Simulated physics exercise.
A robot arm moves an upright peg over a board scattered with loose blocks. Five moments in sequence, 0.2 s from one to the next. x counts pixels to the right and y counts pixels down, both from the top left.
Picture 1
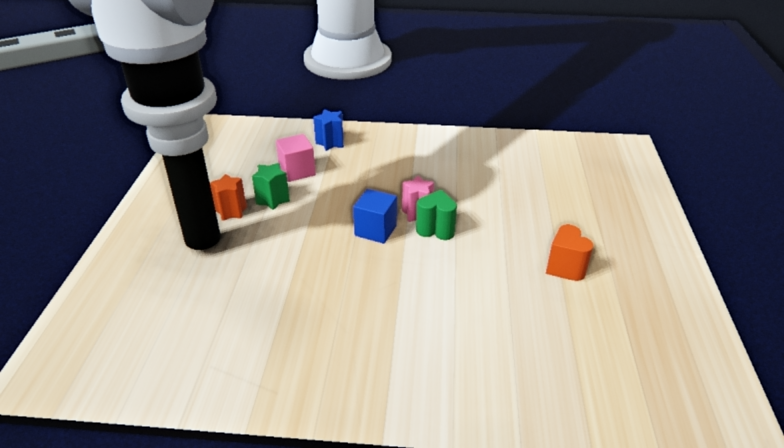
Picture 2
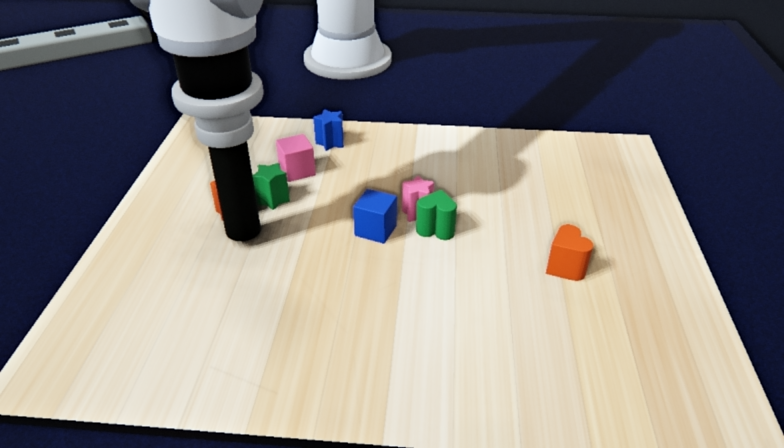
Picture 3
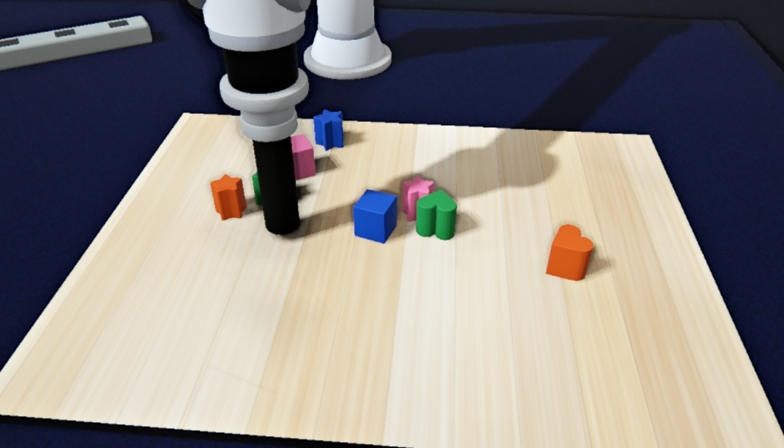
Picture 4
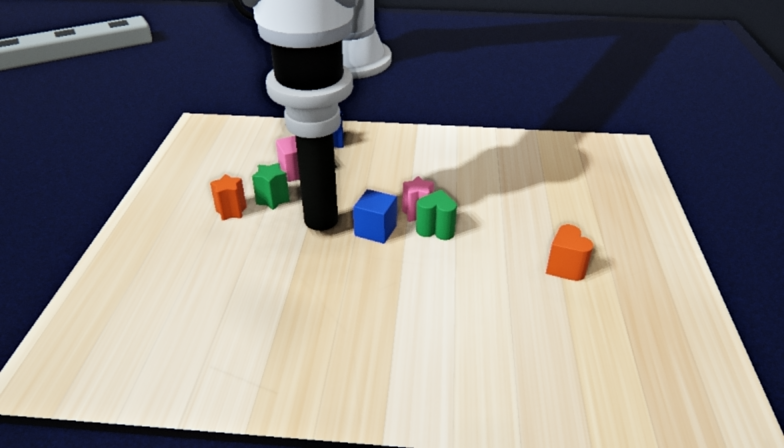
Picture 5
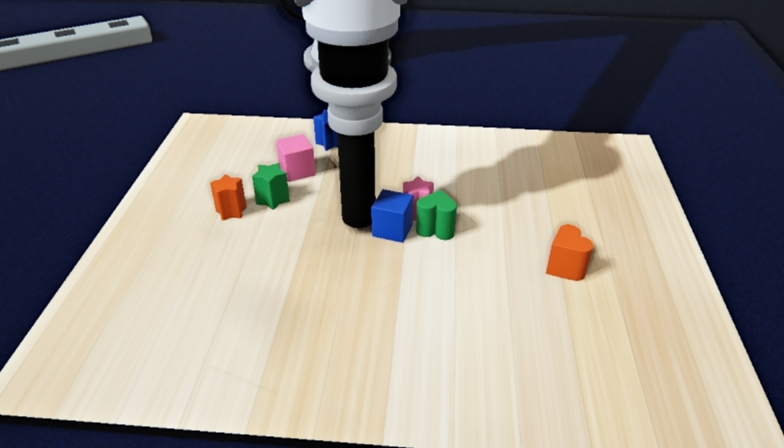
At first, a robot arm holds a black upright peg near the left side of a wooden board scattered with colourful blocks. The peg slides steadily right, passing in front of the orange and green stars, while the blocks stay still. It then meets the blue block and nudges it slightly right.
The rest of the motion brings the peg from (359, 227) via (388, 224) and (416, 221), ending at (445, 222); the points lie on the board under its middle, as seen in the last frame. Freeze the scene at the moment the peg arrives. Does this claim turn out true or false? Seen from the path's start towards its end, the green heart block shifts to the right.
True - the claim holds.
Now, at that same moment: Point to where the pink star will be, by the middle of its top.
Answer: (445, 176).
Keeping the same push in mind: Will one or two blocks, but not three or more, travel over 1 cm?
That would be a no.
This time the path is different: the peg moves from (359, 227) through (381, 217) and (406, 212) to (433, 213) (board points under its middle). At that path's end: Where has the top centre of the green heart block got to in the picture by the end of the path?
Somewhere near (461, 209).
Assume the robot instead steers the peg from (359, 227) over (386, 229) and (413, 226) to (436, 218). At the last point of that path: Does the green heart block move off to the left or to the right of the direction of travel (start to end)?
Rightward.
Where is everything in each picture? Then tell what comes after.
Peg's lower end at (203, 239); blue square block at (375, 201); pink star at (419, 184); green heart block at (438, 201), in the first picture.
Peg at (243, 231); blocks still, in the second picture.
Peg at (283, 225); blocks still, in the third picture.
Peg at (321, 220); blocks still, in the fourth picture.
Peg at (359, 218); blue square block at (393, 200); pink star at (419, 184); green heart block at (438, 201), in the fifth picture.
On the path given first. One third of the way, peg at (389, 215); blue square block at (423, 200); pink star at (427, 181), turned 45° anticlockwise; green heart block at (462, 202).
Two thirds of the way, peg at (418, 213); blue square block at (452, 200), turned 15° clockwise; pink star at (436, 177), turned 95° anticlockwise; green heart block at (490, 204).
At the end, peg at (445, 214); blue square block at (481, 201), turned 15° clockwise; pink star at (445, 176), turned 140° anticlockwise; green heart block at (520, 207), turned 15° clockwise.
